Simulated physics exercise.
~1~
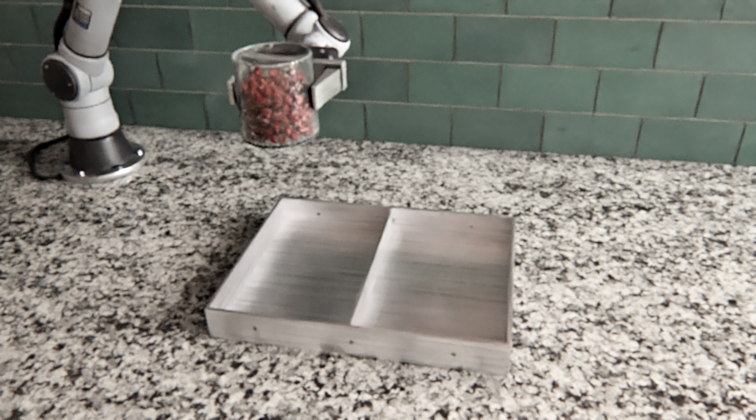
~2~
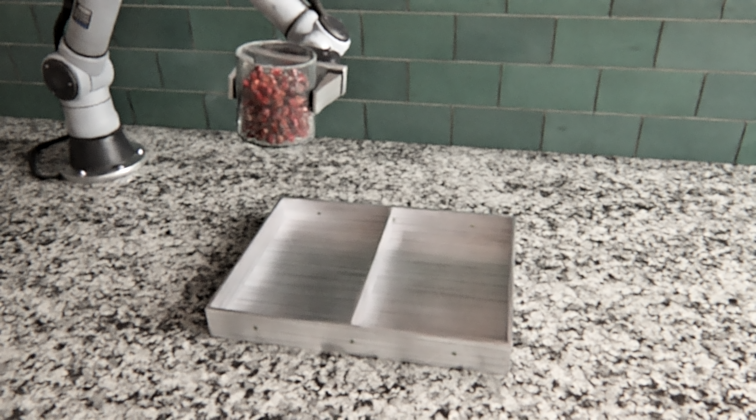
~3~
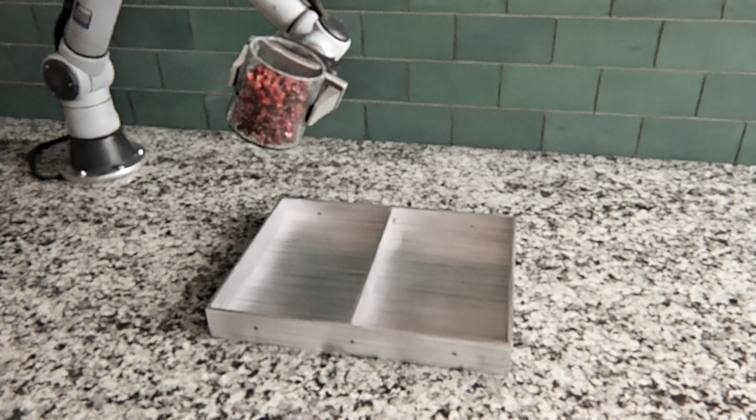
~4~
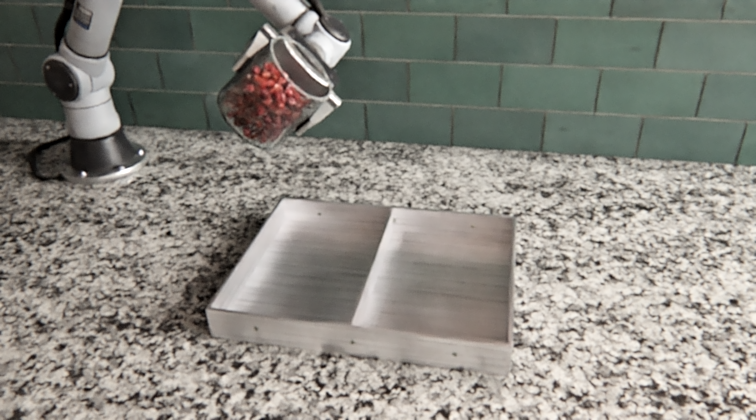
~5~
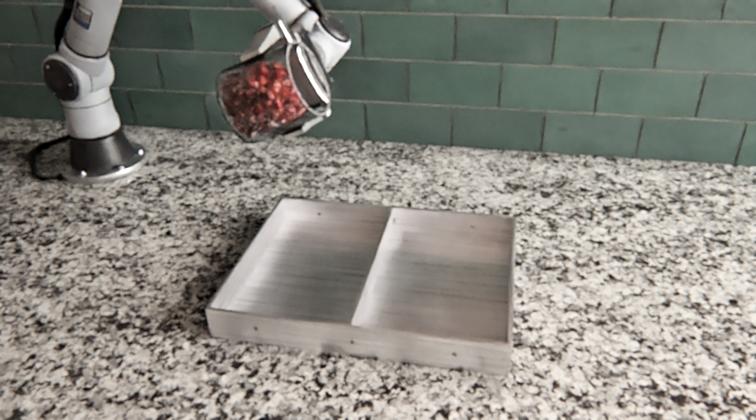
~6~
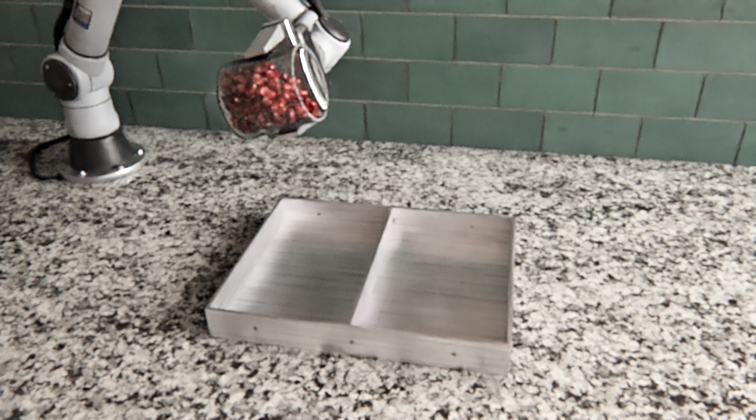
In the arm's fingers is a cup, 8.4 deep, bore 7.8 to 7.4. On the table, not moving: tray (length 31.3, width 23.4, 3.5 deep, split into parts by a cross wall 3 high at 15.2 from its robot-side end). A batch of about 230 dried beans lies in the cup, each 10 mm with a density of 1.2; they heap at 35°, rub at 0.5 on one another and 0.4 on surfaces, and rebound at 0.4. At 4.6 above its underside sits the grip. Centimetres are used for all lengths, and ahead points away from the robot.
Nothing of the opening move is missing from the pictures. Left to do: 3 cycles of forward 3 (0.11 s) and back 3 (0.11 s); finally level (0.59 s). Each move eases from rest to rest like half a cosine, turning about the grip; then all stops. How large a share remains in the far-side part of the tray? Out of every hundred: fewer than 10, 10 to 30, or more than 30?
10 to 30 out of every hundred.
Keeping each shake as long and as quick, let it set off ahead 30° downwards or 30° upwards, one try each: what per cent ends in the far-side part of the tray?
5 and 20 %.
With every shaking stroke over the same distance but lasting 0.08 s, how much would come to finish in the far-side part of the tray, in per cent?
That change gives some 35 percent.
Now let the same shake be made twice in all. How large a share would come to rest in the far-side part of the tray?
10 per cent or so.
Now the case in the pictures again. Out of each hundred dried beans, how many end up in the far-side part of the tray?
Roughly 15 %.
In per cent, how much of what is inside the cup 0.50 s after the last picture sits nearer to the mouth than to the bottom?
About 35 percent.
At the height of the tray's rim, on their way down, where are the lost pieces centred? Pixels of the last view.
Check roughly (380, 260) in the last picture.
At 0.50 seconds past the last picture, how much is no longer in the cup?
Share out so far: Close to 20 %.
Then, 0.50 s later, tilted 73° forward, highest piece 24 above the table; 184 in the cup, 15 in the far-side part, 7 in the robot-side part, 22 in flight or on a rim.
Then, 1.00 s later, tilted 28° forward, highest piece 26 above the table; 164 in the cup, 37 in the far-side part, 27 in the robot-side part.
Then, 1.45 s later, level, highest piece 26 above the table; 164 in the cup, 37 in the far-side part, 27 in the robot-side part.
Then, 2.50 s later, level, highest piece 26 above the table; 164 in the cup, 37 in the far-side part, 27 in the robot-side part.
At rest, 164 in the cup, 37 in the far-side part, 27 in the robot-side part. That is 16 % in the far-side part of the tray.
